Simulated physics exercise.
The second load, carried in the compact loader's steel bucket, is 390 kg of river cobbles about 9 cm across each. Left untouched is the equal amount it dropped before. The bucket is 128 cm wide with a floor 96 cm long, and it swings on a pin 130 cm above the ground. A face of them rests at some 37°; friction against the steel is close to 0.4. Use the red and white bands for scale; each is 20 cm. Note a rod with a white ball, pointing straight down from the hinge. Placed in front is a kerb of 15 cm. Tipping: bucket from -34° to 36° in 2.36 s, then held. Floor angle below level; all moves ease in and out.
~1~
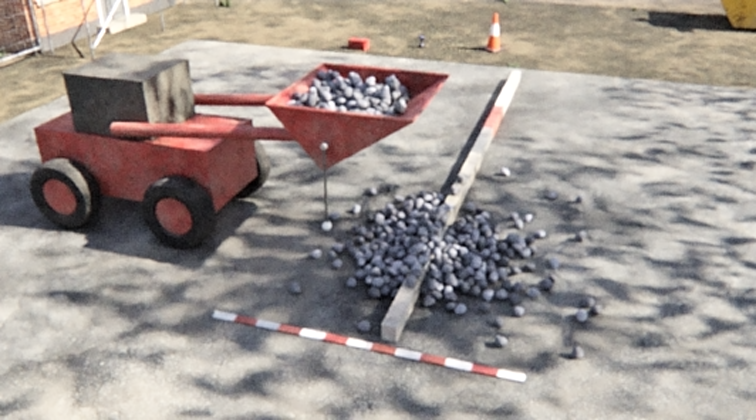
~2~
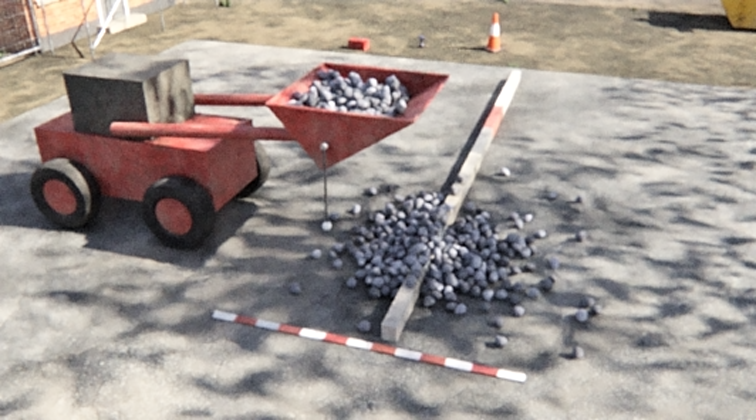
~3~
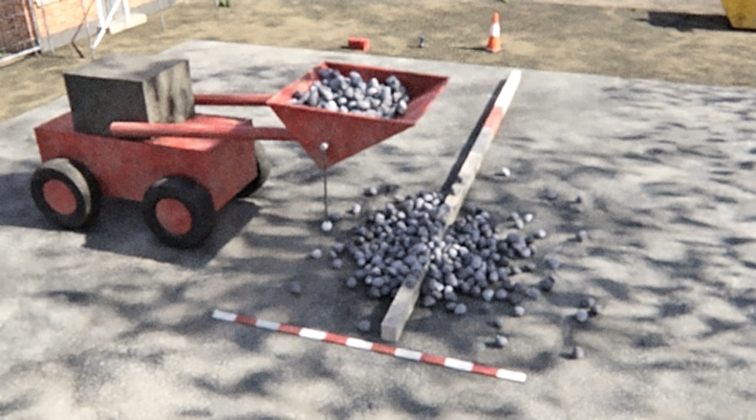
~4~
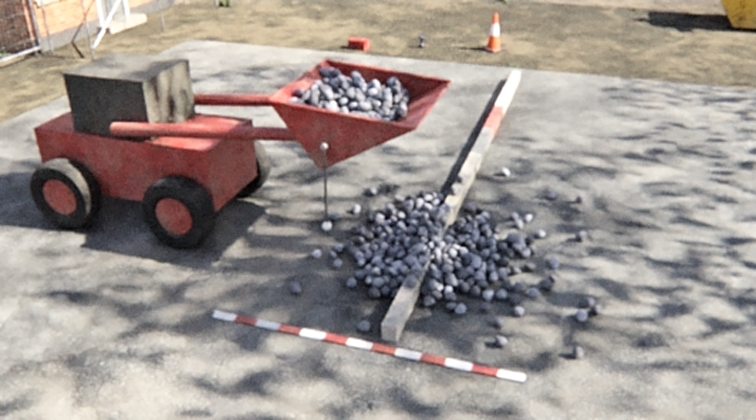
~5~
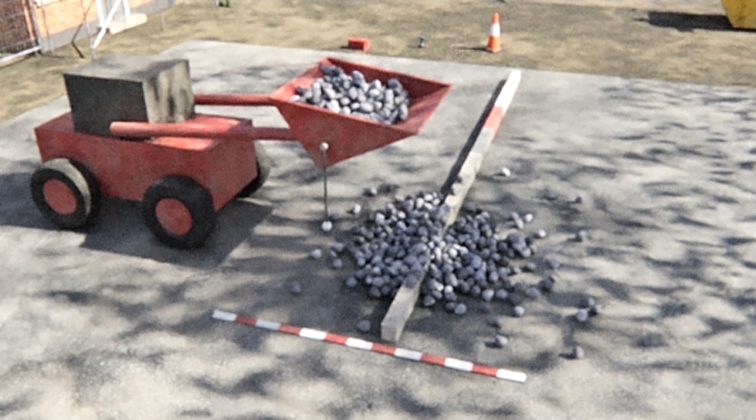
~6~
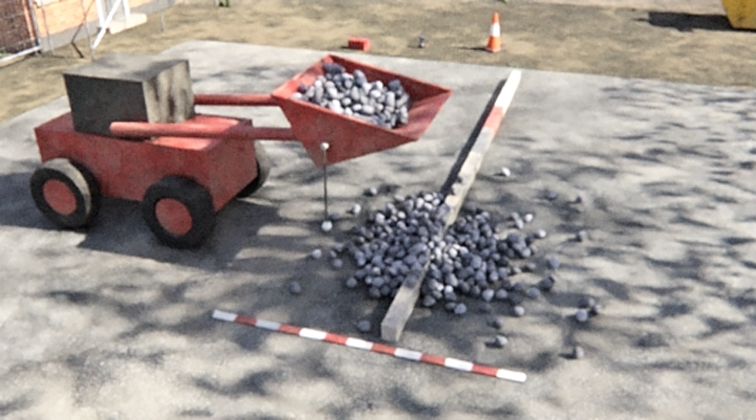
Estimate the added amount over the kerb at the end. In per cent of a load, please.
Roughly 92 per cent of a load.
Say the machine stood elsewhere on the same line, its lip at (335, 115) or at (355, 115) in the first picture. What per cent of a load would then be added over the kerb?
Near 0 in a hundred first, near 10 in a hundred second.
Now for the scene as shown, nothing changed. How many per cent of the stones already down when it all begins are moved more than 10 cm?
I'd put it at about 20 per cent.
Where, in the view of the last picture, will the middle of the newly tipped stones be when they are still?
Around (471, 248).
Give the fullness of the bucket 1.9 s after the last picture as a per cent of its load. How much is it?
About 20 per cent.
Then, 1.2 s after the last picture the floor is at 25°; in per cent of one load, 96 in the bucket, 65 on this side of the kerb, 39 over the kerb; the foremost stones are at (576, 277).
Then, 1.9 s after the last picture the floor is at 36°; in per cent of one load, 18 in the bucket, 90 on this side of the kerb, 92 over the kerb; the foremost stones are at (576, 277).
Then, 2.2 s after the last picture the floor is at 36°; in per cent of one load, 0 in the bucket, 76 on this side of the kerb, 124 over the kerb; the foremost stones are at (578, 278).
Then, 5.0 s after the last picture the floor is at 36°; in per cent of one load, 0 in the bucket, 69 on this side of the kerb, 131 over the kerb; the foremost stones are at (586, 274). Net gain over the kerb, 92.
